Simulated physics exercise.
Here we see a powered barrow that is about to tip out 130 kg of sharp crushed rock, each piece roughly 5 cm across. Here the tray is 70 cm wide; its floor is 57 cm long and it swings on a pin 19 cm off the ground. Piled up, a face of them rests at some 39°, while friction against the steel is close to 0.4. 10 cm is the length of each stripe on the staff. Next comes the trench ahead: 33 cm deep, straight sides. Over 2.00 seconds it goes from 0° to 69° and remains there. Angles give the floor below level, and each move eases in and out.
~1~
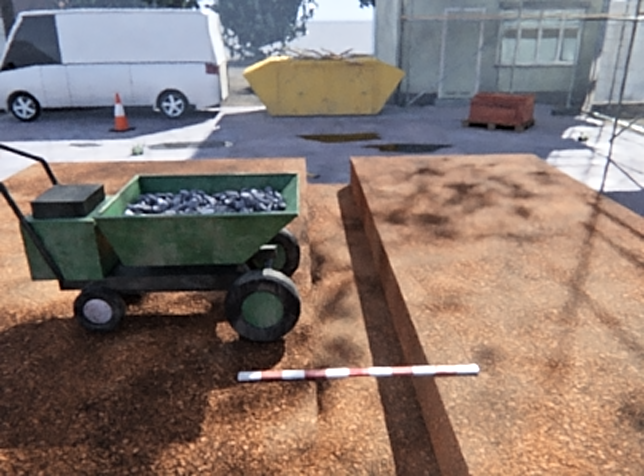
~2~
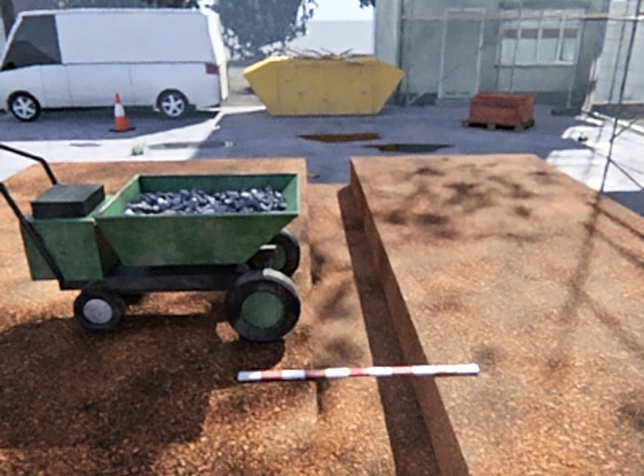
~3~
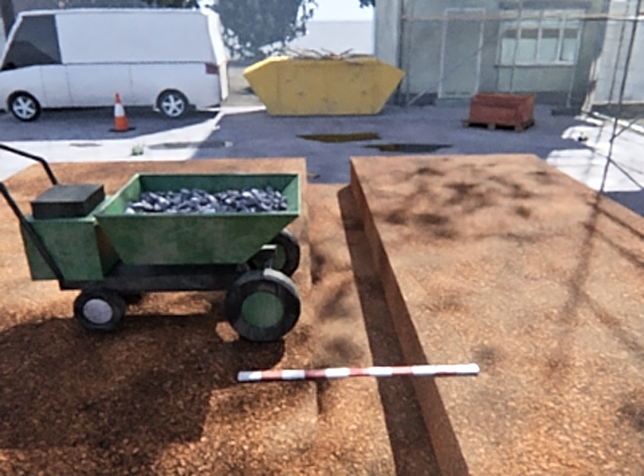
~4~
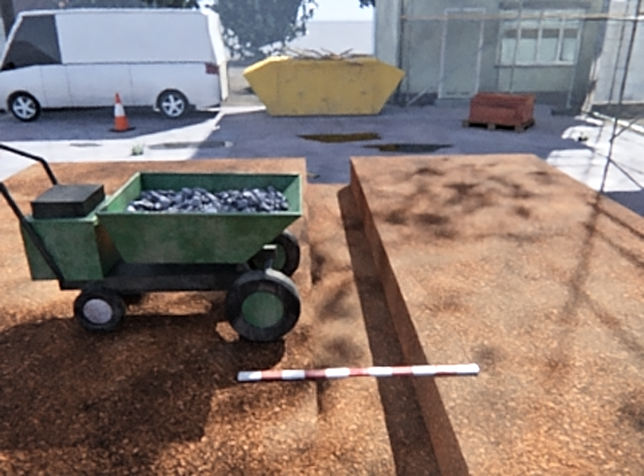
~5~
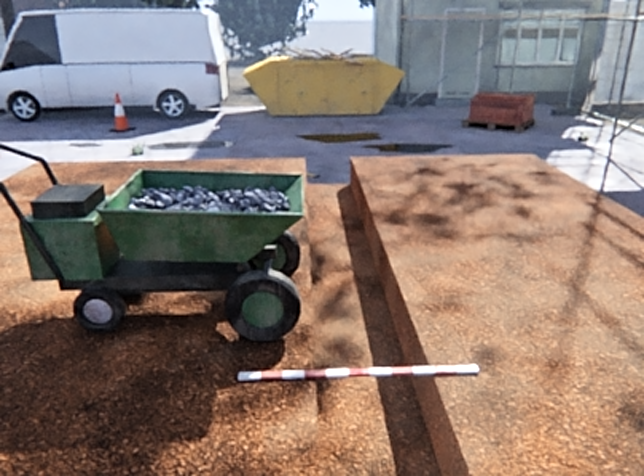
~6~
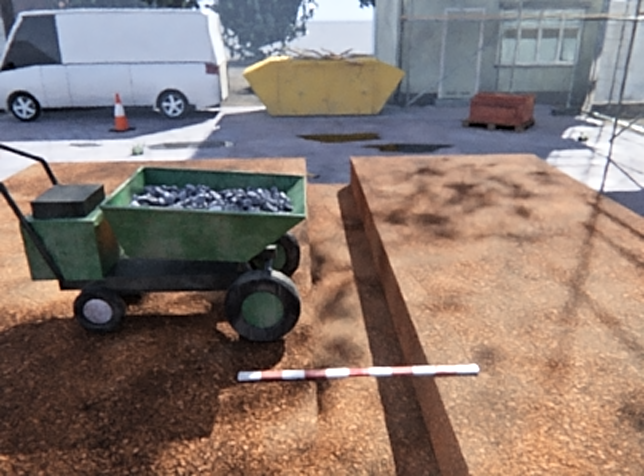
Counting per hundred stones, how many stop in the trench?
Some 88.
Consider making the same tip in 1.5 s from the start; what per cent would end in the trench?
About 85%.
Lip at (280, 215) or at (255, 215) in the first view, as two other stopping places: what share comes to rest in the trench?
From the first spot near 100, from the second near 100 per cent.
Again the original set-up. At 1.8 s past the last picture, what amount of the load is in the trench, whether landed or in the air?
By then, around 45 percent.
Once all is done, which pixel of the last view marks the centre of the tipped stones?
The stones end up centred near (382, 341).
Then, 1.2 s after the last picture the floor is at 58°, 100 % in the tray; the foremost stones are at (364, 260).
Then, 1.8 s after the last picture the floor is at 69°, 48 % in the tray, 47 % in the trench, 6 % past the trench; the foremost stones are at (438, 300).
Then, 2.2 s after the last picture the floor is at 69°, 18 % in the tray, 70 % in the trench, 12 % past the trench; the foremost stones are at (481, 308).
Then, 4.1 s after the last picture the floor is at 69°, 0 % in the tray, 88 % in the trench, 12 % past the trench; the foremost stones are at (480, 300).
